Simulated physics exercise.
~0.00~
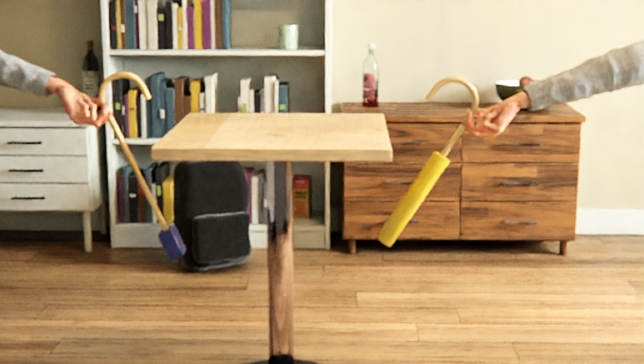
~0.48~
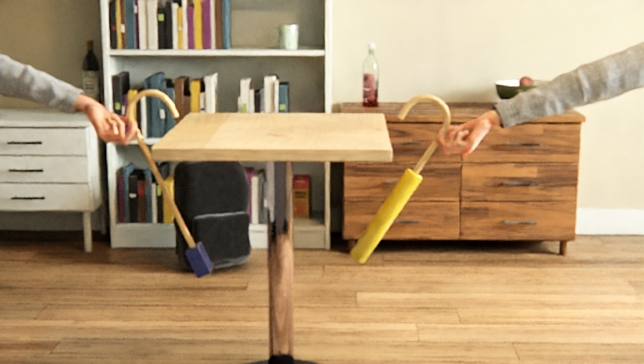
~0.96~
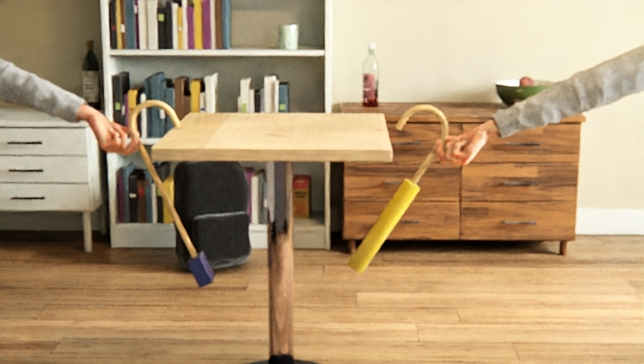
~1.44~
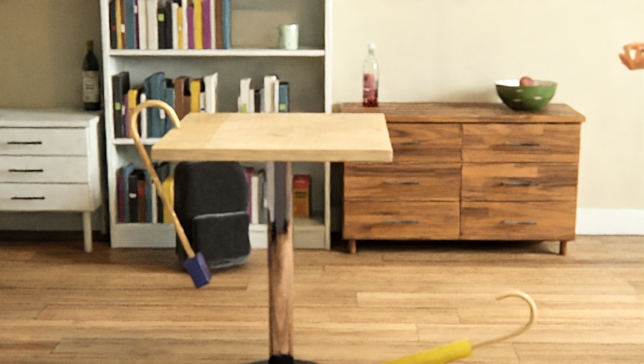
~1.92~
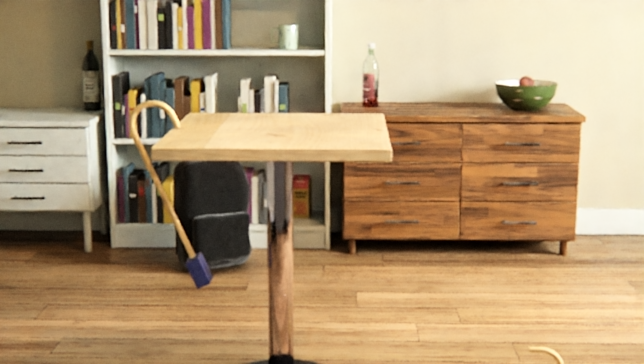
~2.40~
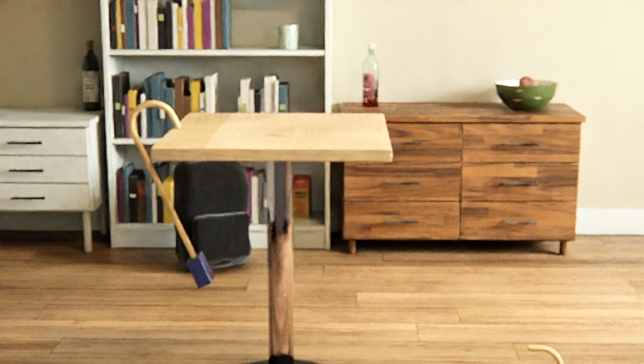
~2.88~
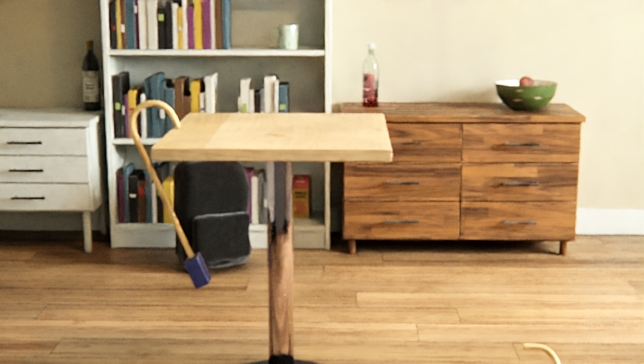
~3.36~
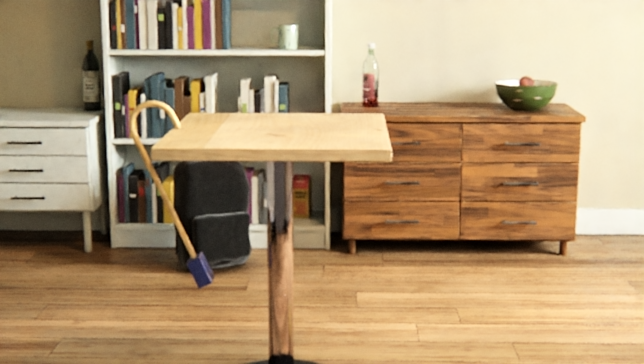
Two hands reach in from the left and right toward a pale wooden table in a living room, seen from the front by a still camera. The left one holds a blue brush with a curved wooden handle, the right a yellow umbrella with a similar handle, before a bookshelf, a dark bag and a wooden dresser. Both hands lower the objects at the table's edges, then let go and withdraw. The yellow umbrella drops to the floor, tilting, and slides from view at the lower right. The blue brush stays hooked on the left edge, hanging still.
